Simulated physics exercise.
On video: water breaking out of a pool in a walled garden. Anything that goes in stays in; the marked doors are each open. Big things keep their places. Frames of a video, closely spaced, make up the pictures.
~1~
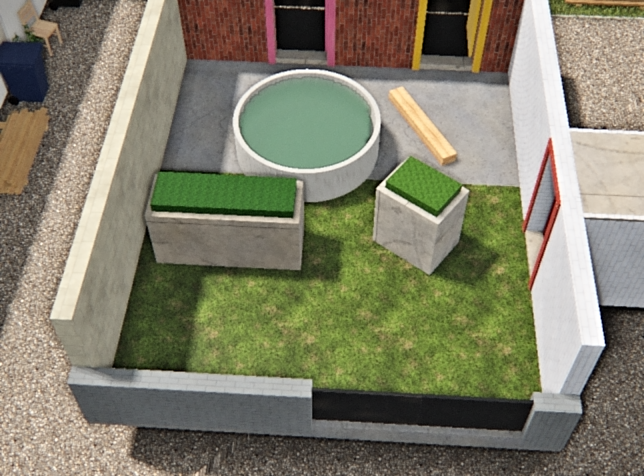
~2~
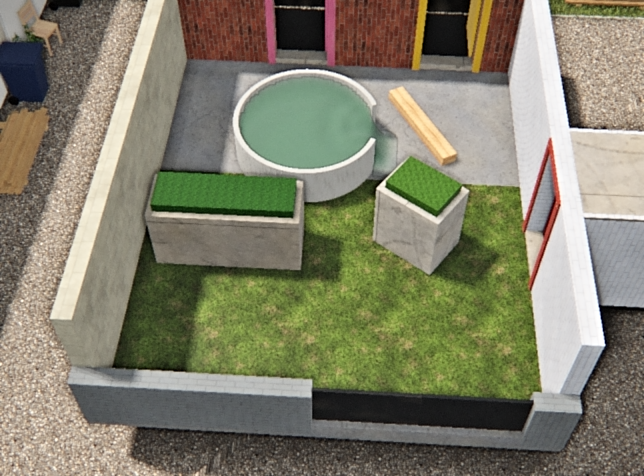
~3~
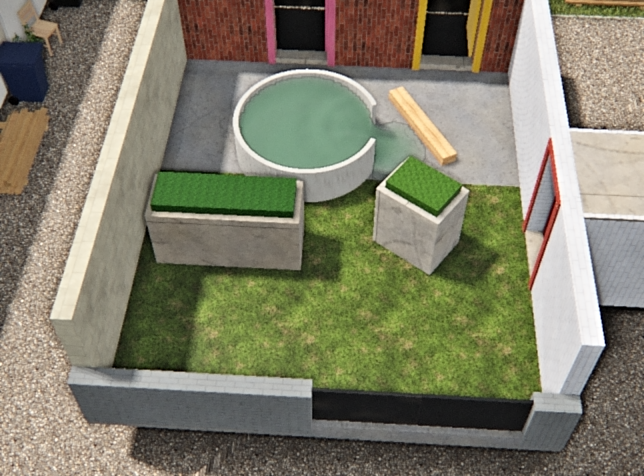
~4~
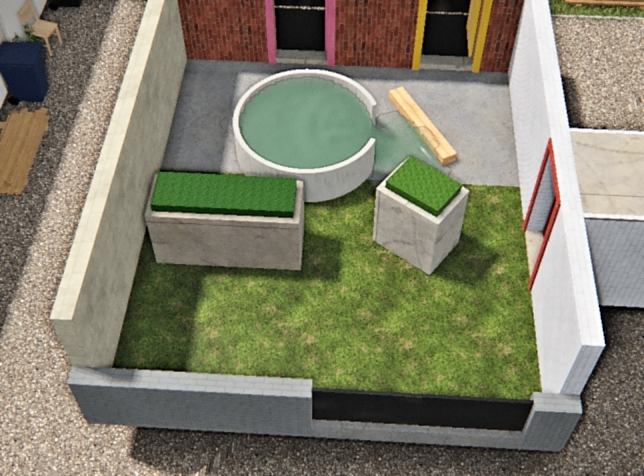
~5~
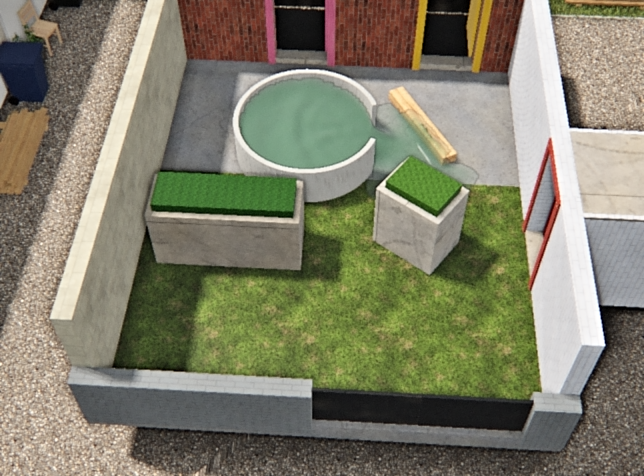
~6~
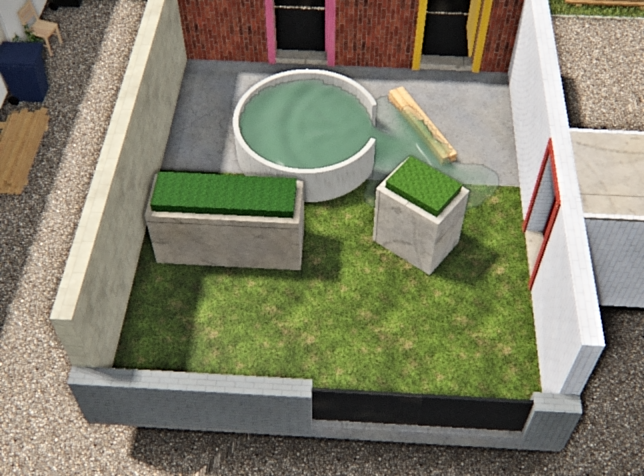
The clip opens on a walled garden with still green water in a round pool, two grass-topped blocks and a wooden beam nearby. A gap appears in the pool's right side and water pours onto the grey paving, then spreads rightward around the beam and behind the smaller block, reaching farther right.
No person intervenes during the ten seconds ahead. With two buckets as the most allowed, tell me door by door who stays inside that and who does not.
At the end, yellow door: Two buckets at most; pink door: Two buckets at most; red door: Over two buckets.
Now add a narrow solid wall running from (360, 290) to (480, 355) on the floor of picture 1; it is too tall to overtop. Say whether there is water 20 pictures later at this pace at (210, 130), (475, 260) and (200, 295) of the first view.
Reading them off in sequence: Spared, swamped, spared.
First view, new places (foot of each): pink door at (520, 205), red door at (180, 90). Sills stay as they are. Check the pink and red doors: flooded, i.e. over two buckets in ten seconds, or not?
My take: The pink door exceeds the limit while the red door stays inside the limit.
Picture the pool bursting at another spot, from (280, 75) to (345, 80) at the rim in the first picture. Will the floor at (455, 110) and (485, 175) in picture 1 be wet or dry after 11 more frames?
Respectively: Drenched and parched.
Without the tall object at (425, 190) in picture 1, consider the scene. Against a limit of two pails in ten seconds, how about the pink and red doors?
The pink door falls short, then the red door exceeds it.
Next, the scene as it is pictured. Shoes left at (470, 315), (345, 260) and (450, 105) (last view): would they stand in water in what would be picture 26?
First spot inundated, second not wet, third inundated.
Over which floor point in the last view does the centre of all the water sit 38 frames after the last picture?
My pick is pixel (376, 182).
A moment on, water covers 20 % of the floor; the yellow door not reached, the pink door not reached, the red door not reached.
Next, water covers 35 % of the floor; the yellow door wet at the sill, nothing in, the pink door wet at the sill, nothing in, the red door under two buckets in.
Then, water covers 45 % of the floor; the yellow door wet at the sill, nothing in, the pink door wet at the sill, nothing in, the red door over two buckets in.
Later, water covers 65 % of the floor; the yellow door wet at the sill, nothing in, the pink door wet at the sill, nothing in, the red door over two buckets in.
In the end, water covers 95 % of the floor; the yellow door wet at the sill, nothing in, the pink door wet at the sill, nothing in, the red door far over two buckets in.
